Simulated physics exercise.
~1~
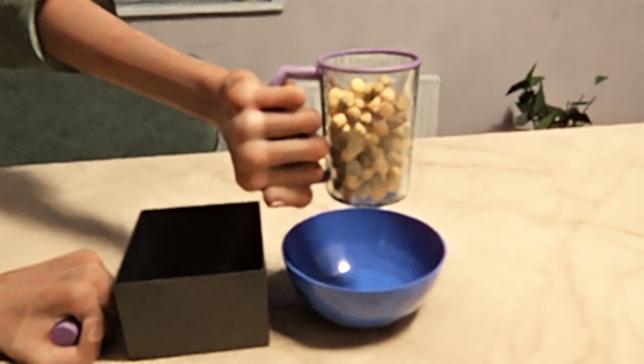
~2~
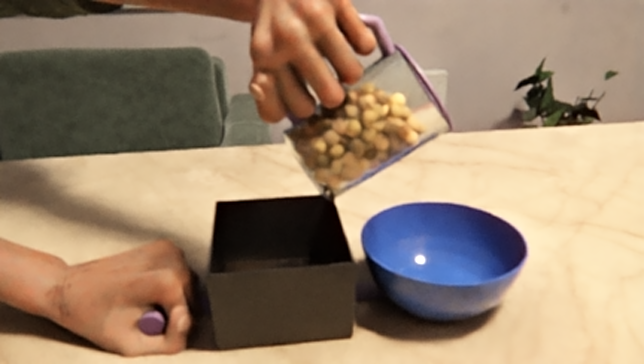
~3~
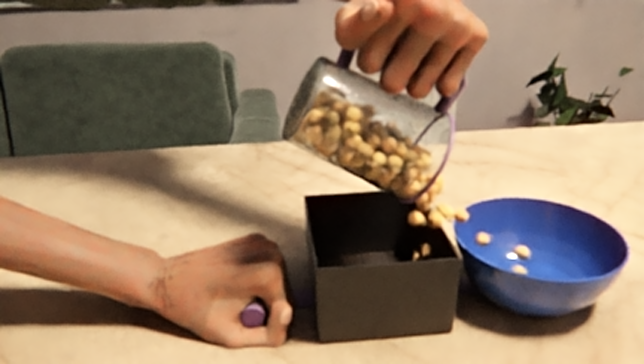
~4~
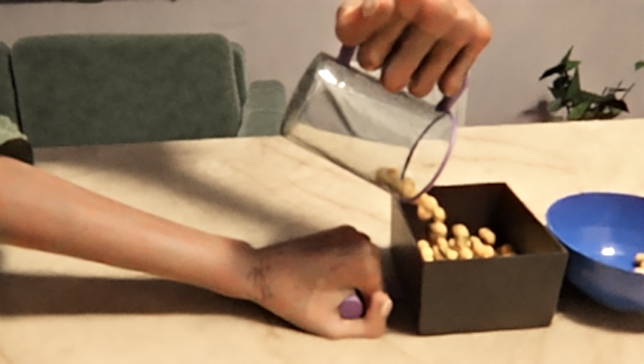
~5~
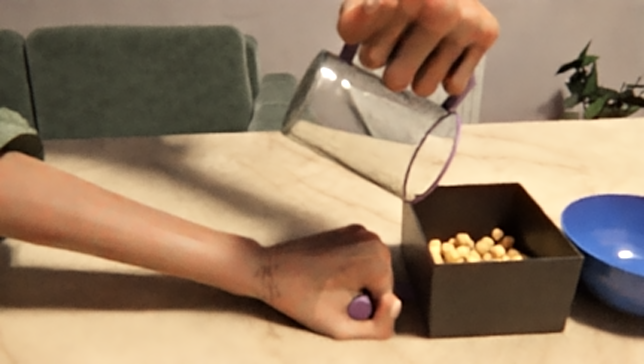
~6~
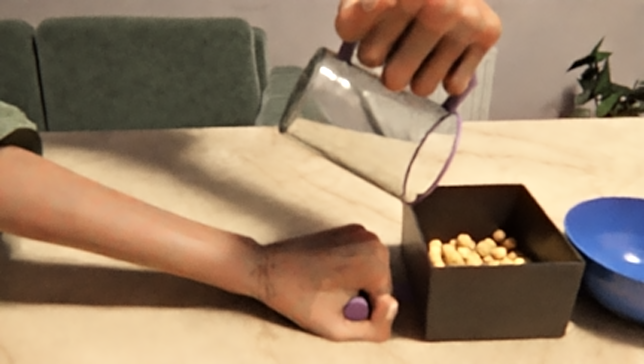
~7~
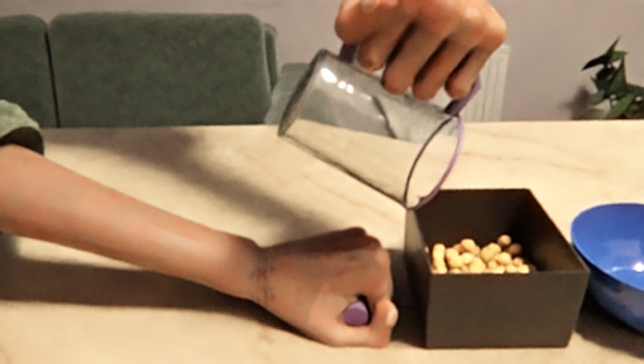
To begin with, one hand holds a clear, purple-rimmed cup of dried chickpeas above a blue bowl, while another hand rests beside a black square tin, gripping something purple. The tin and bowl slide together to the right along the table as the cup tilts over. The first chickpeas tumble out near the gap between them, and a few land in the blue bowl. As the row shifts further, the stream pours into the black tin instead. Finally everything stops, with the cup tipped and empty and nearly all the chickpeas heaped in the tin.
